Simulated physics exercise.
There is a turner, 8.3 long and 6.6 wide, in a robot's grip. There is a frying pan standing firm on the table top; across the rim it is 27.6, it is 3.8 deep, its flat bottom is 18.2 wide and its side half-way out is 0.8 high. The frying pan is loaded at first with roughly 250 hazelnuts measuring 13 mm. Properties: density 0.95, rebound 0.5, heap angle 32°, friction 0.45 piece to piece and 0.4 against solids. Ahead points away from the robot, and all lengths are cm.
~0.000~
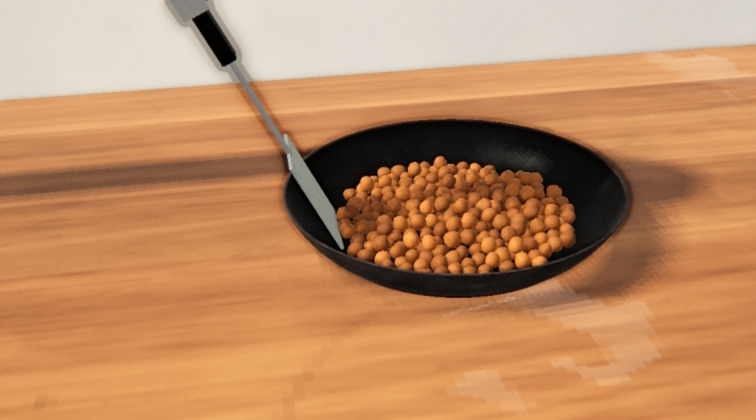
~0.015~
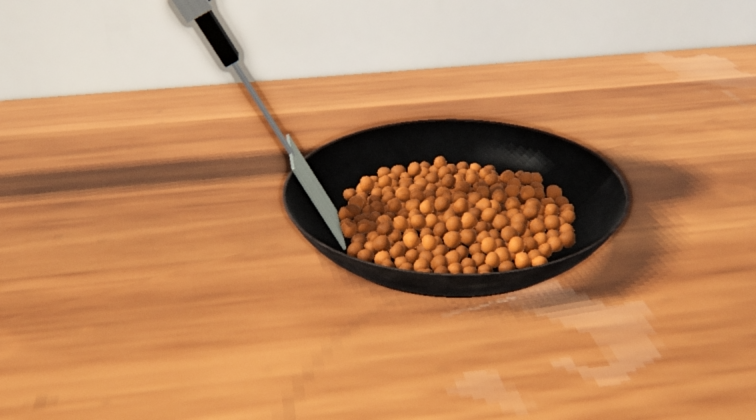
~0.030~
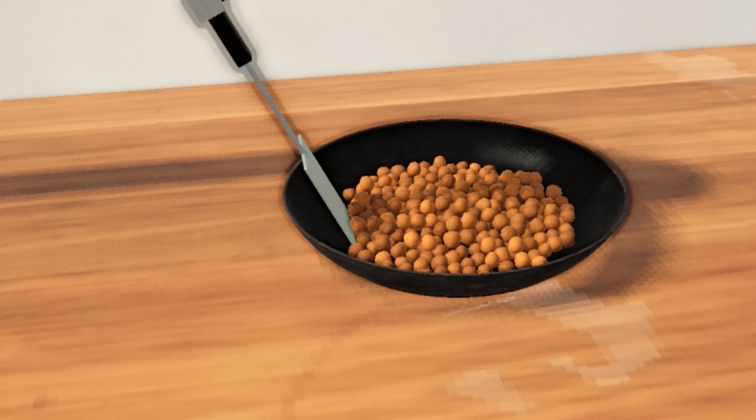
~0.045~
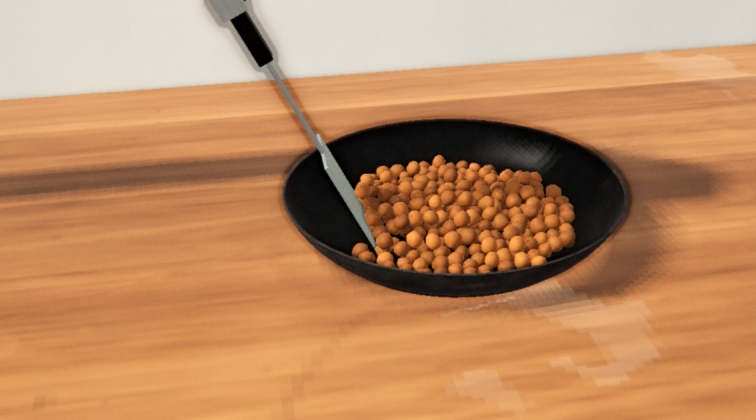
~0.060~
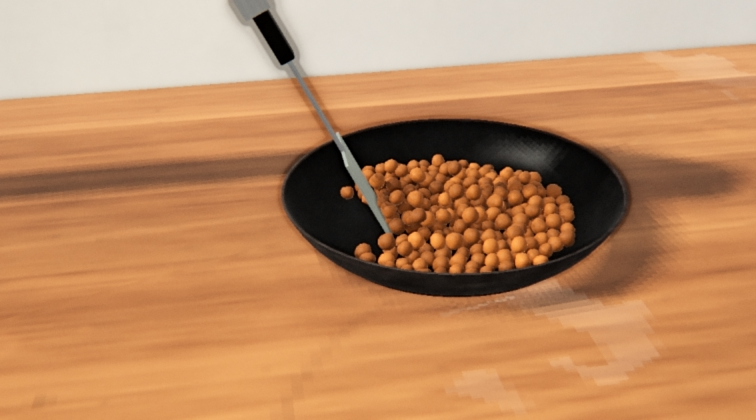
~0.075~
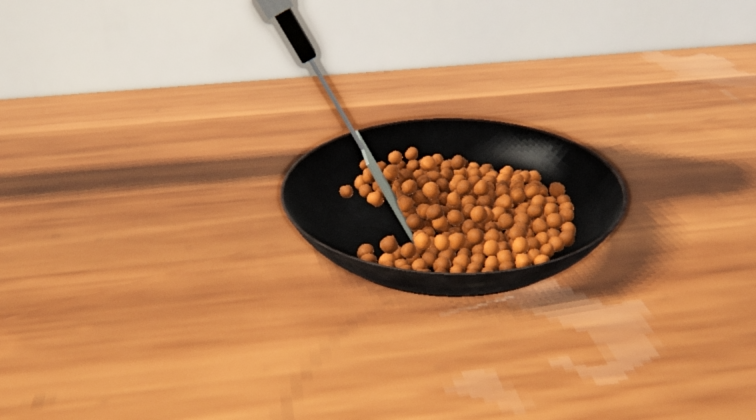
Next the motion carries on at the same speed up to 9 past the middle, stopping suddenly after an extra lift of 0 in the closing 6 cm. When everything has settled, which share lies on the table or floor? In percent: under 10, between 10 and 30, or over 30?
Between 10 and 30 percent.
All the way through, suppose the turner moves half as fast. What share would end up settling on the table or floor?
About 5 %.
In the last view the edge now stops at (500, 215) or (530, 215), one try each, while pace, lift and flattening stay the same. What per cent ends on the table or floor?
Estimates, in order: 0 % and 5 %.
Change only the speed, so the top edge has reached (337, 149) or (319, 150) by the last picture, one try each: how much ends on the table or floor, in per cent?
Near 10 per cent in the first try and near 5 per cent in the second.
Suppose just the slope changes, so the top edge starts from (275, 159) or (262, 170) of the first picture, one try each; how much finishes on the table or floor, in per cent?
Some 10 per cent, then some 10 per cent.
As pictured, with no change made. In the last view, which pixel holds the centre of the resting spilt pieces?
The centre sits at roughly (717, 180).
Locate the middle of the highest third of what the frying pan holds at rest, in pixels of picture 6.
I'd put it close to (555, 191).
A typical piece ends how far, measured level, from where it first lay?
Some 5 cm.
By 0.11 s, sloping 64°, highest piece 7 above the table; 252 in the frying pan.
By 0.15 s, sloping 64°, highest piece 7 above the table; 252 in the frying pan.
By 0.37 s, sloping 64°, highest piece 6 above the table; 206 in the frying pan, 42 on the table or floor, 4 on the blade or in flight.
By 1.42 s, sloping 64°, highest piece 4 above the table; 205 in the frying pan, 47 on the table or floor.
Final count, 205 in the frying pan, 47 on the table or floor. That is 19 % on the table or floor.
